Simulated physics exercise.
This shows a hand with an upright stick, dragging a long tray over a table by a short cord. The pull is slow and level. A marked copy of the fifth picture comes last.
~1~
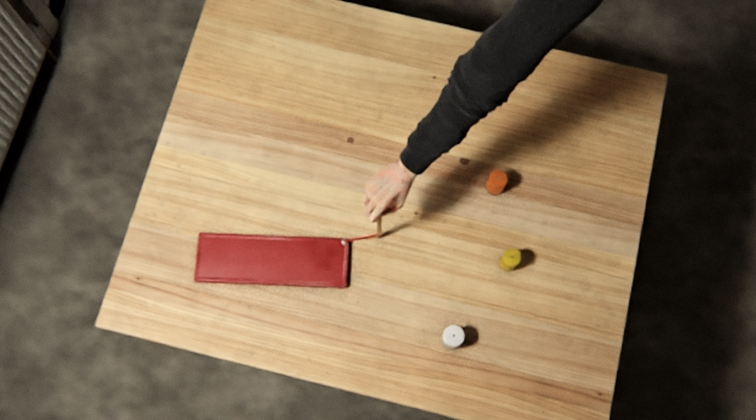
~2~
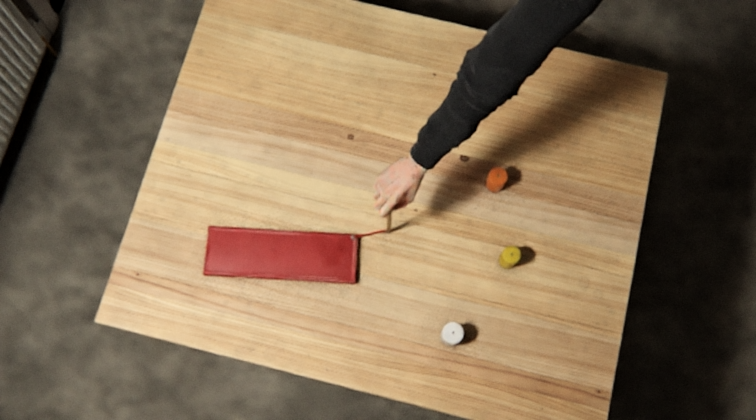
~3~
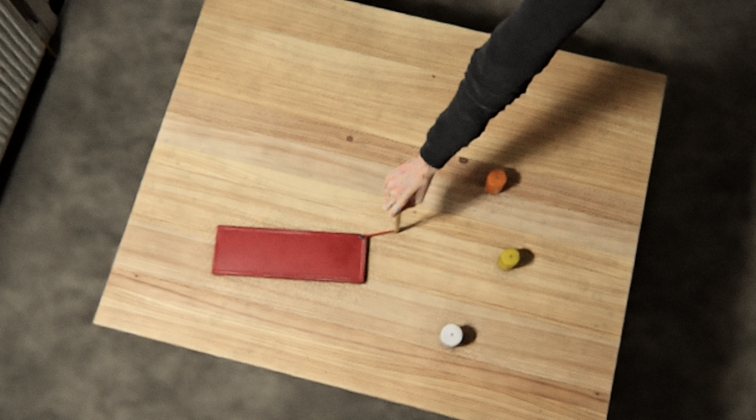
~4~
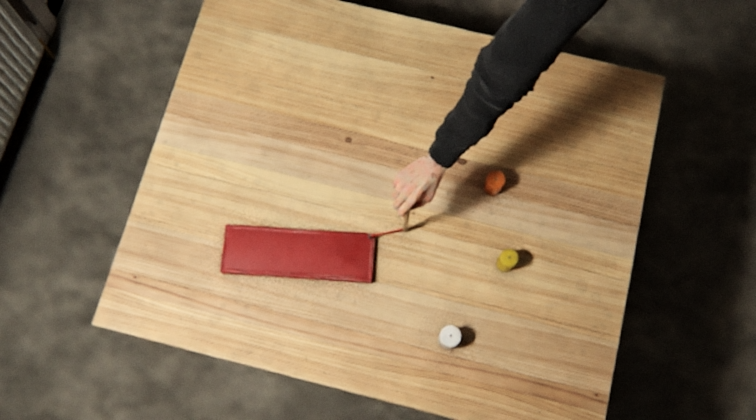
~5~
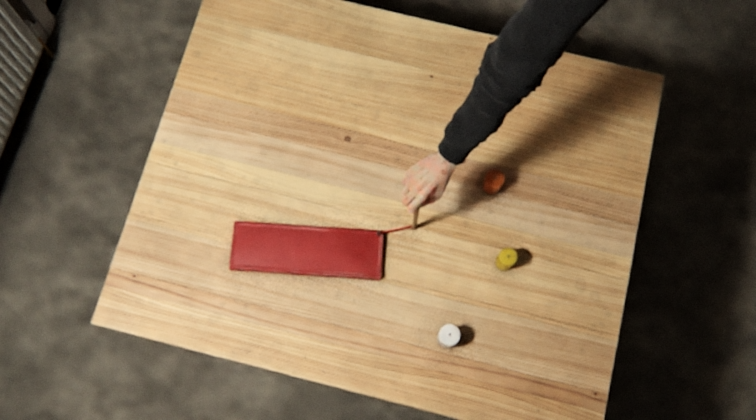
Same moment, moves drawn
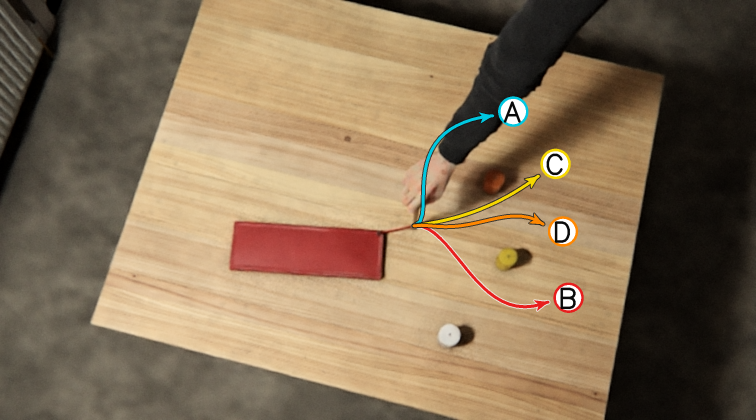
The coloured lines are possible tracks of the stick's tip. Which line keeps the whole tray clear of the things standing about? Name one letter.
Take A.
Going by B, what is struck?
The white candle.
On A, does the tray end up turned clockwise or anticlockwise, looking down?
On that path, anticlockwise.
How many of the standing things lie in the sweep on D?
It touches one.
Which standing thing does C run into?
The orange candle.
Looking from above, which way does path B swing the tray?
Clockwise.
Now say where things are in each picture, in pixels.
In the first picture, yellow candle (510, 260); white candle (453, 337); red tray (272, 259).
In the second picture, red tray (281, 254); yellow candle (509, 257).
In the third picture, red tray (290, 254); orange candle (496, 182).
In the fourth picture, red tray (298, 253); white candle (449, 338).
In the fifth picture, red tray (307, 250); yellow candle (506, 259); white candle (449, 337); orange candle (493, 182).
On the copy, A from (414, 226) via (432, 150) to (493, 116); B from (414, 226) via (477, 281) to (548, 302); C from (414, 226) via (481, 209) to (538, 176); D from (414, 226) via (483, 221) to (543, 224).
On A. First, foot of the stick (424, 175), middle of the tray (335, 232).
Then, foot of the stick (451, 130), middle of the tray (372, 197).
Finally, foot of the stick (496, 116), middle of the tray (410, 171); nothing has been touched.
By contrast, B meets the white candle; C meets the orange candle; D meets the yellow candle.
